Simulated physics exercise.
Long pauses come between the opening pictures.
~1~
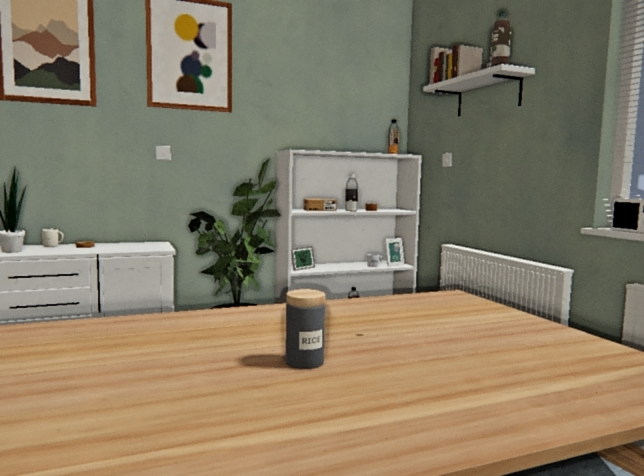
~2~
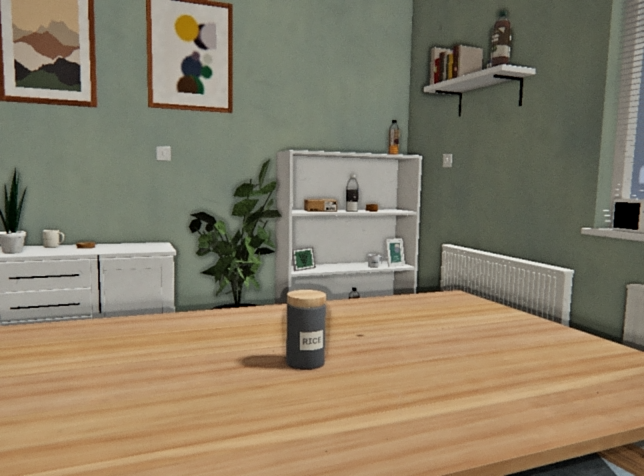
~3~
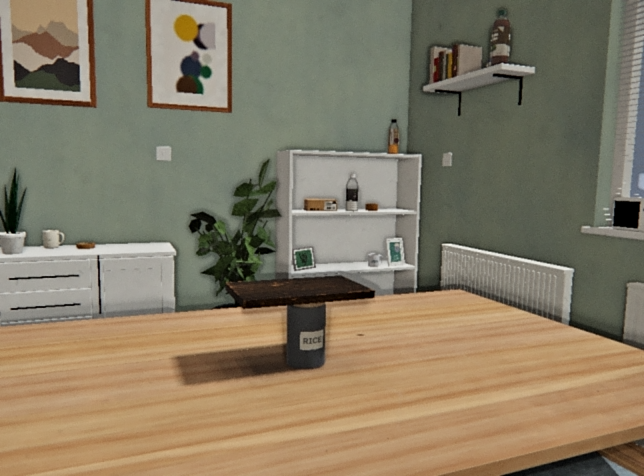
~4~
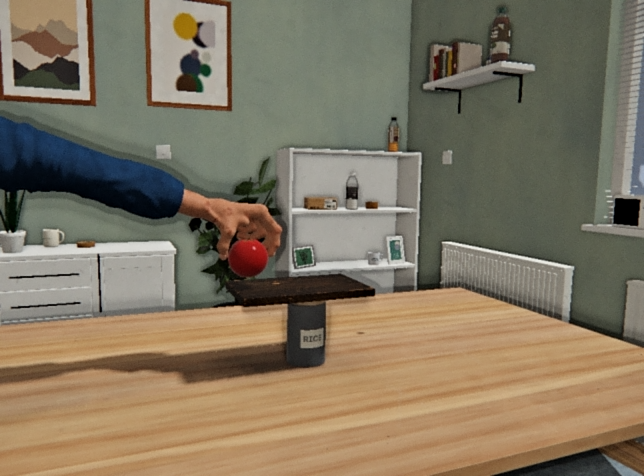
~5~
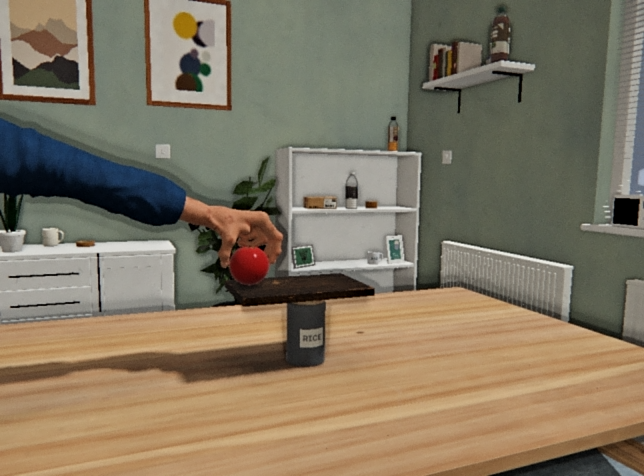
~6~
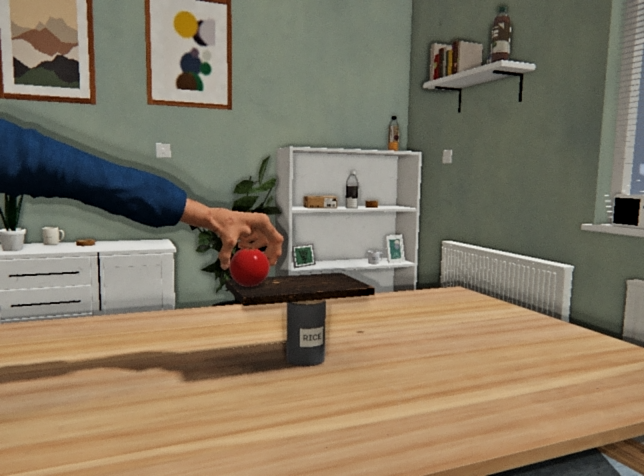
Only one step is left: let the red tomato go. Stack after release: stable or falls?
Pretty clearly, it isn't secure there.
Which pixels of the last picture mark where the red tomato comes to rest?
Somewhere around (219, 351) in the last picture.
Then, 0.30 s on from there, red tomato now fallen; black board turned 60° from how it was put.
Then, 0.50 s on from there, black board on its side.
Then, 0.80 s on from there, black board now fallen.
In the end, fallen, black board and red tomato; grey jar unmoved. At the end, from the last picture's camera, red tomato near (219, 351). The stack loses its balance.
